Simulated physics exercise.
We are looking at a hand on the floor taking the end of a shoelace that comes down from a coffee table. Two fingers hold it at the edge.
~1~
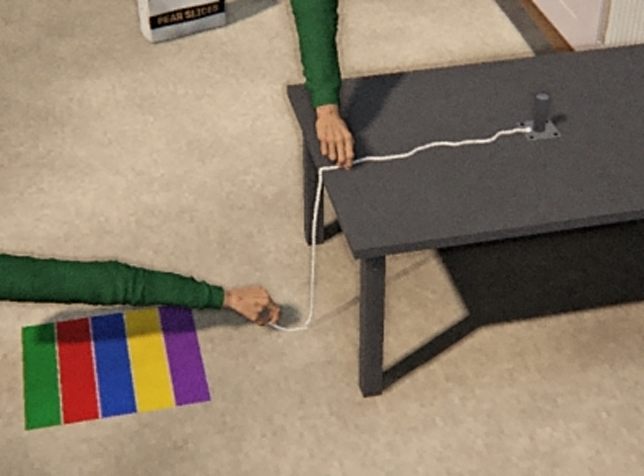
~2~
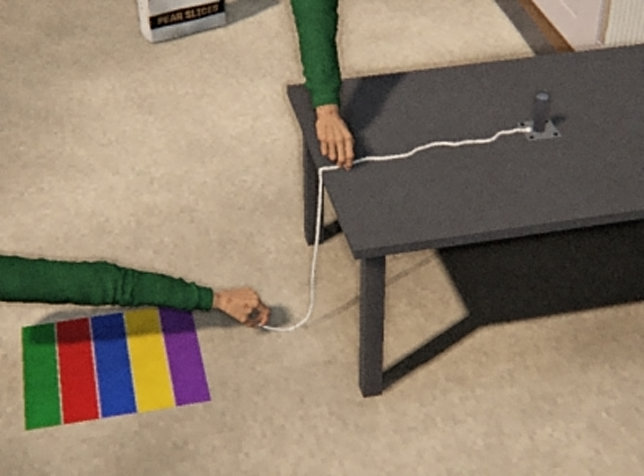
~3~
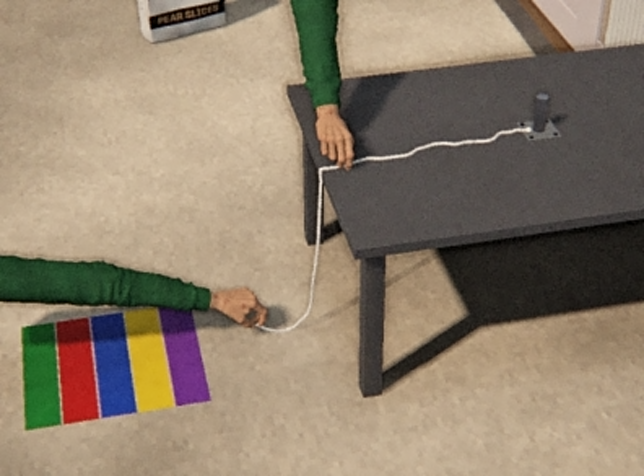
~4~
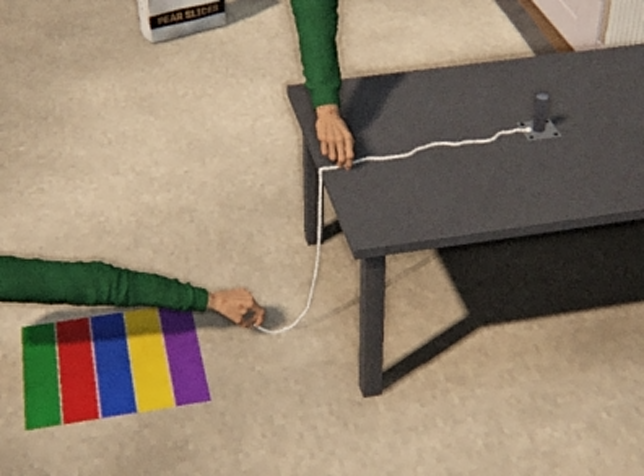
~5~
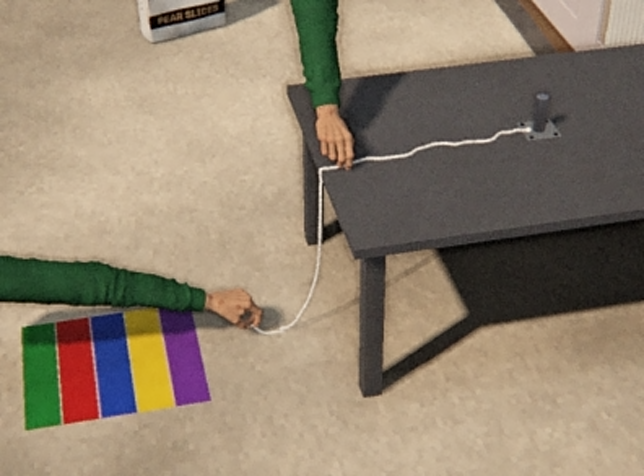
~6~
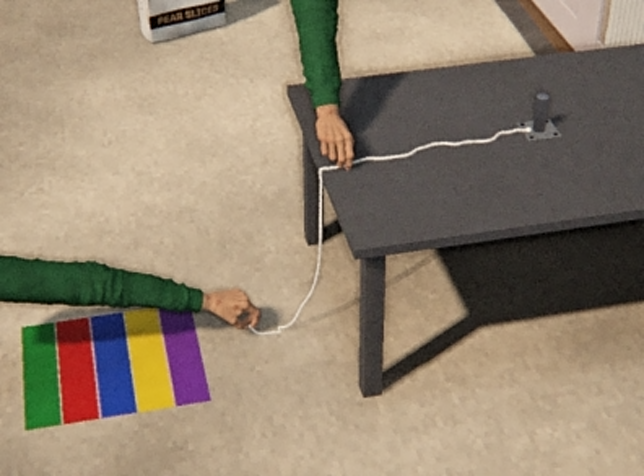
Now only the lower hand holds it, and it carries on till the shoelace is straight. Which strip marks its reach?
Over yellow.
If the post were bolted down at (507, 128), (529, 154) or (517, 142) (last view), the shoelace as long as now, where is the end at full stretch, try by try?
About (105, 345), (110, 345) and (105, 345).
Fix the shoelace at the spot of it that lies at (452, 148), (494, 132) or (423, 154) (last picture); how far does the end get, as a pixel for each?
Near (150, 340), (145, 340) and (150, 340).
Soon after, end near (217, 331); short of the strips.
After that, end near (170, 338); over purple.
At the stop, end near (142, 342); over yellow. The end stops over the yellow strip.
